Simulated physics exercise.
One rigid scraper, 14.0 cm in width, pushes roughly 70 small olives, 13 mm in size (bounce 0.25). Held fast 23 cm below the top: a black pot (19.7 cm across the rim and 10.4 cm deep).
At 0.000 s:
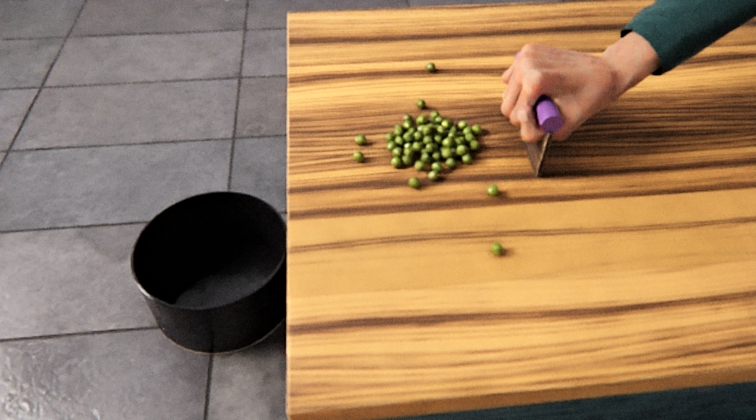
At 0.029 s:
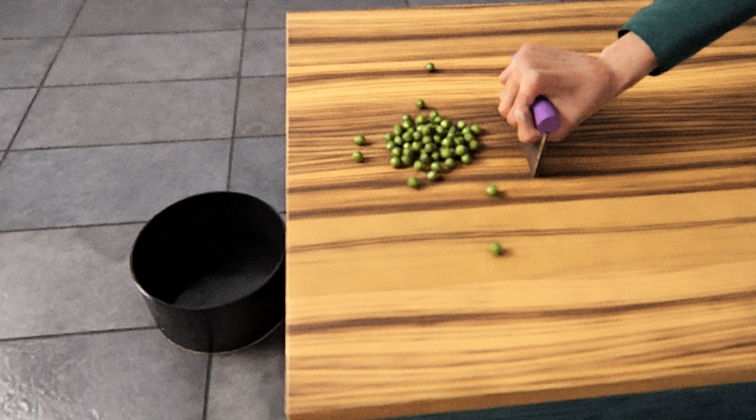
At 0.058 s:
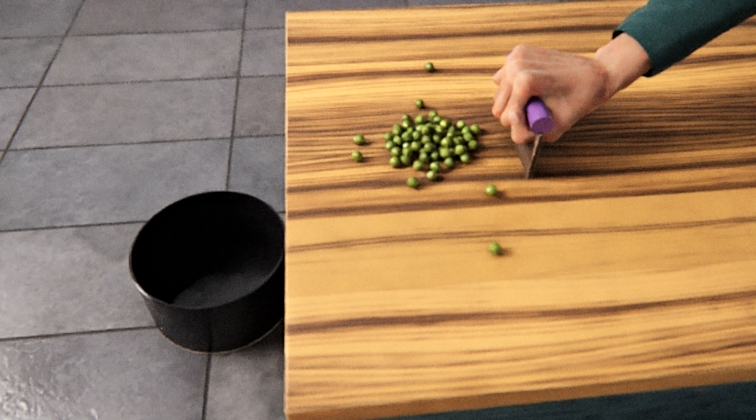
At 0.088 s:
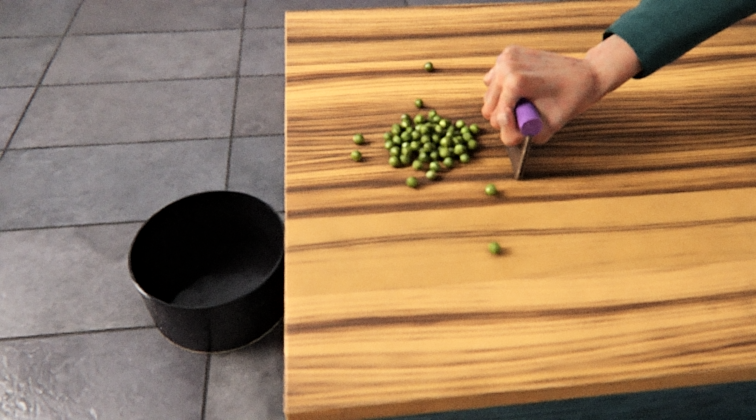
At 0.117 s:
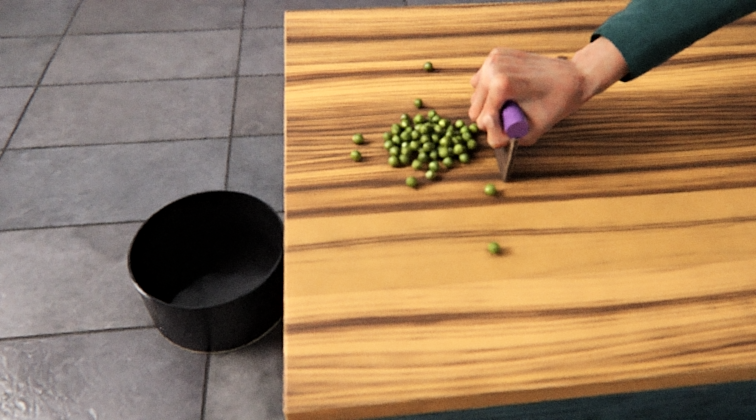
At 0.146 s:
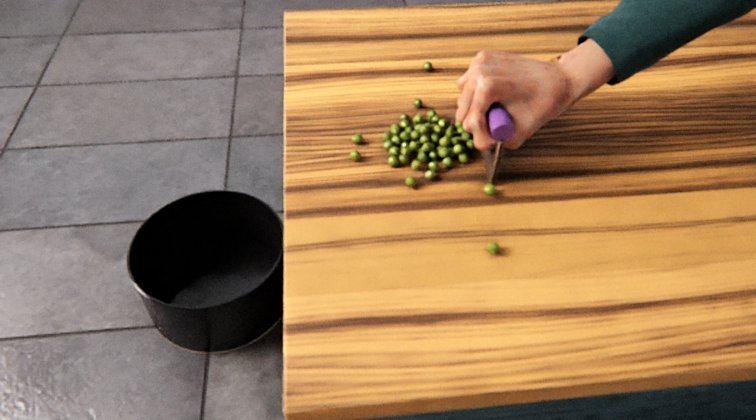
On a striped wooden tabletop, a hand sliding a purple-handled scraper left towards a pile of small olives, black pot below.
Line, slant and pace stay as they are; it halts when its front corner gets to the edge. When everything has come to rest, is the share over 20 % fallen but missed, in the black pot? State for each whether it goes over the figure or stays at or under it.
Fallen but missed: Stays at or under, black pot: Goes over.
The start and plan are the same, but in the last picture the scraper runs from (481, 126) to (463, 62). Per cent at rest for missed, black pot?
At rest, 40 % misses and the black pot ends with 10 %.
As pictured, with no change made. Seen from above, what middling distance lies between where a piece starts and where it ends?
It comes to about 28 cm.
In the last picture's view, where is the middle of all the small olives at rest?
Check roughly (220, 281) and you'll find the middle.
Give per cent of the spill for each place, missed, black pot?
10 per cent is missed, while the black pot ends with 65 per cent.
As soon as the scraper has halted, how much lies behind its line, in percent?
Close to 25 in a hundred, I'd say.
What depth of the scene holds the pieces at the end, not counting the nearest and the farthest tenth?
Close to 20 cm from front to back.
Then, at 0.38 s, scraper 19 cm from its start, spill 17 cm wide; still on top 100 %.
After 0.62 s, scraper 29 cm from its start, spill 21 cm wide; off the edge, not caught 45 %, still on top 55 %.
After 0.82 s, scraper 29 cm from its start, spill 26 cm wide; black pot 65 %, off the edge, not caught 10 %, still on top 25 %.
In the end, at 1.5 s, black pot 65 %, fallen but missed 10 %, still on top 25 %.
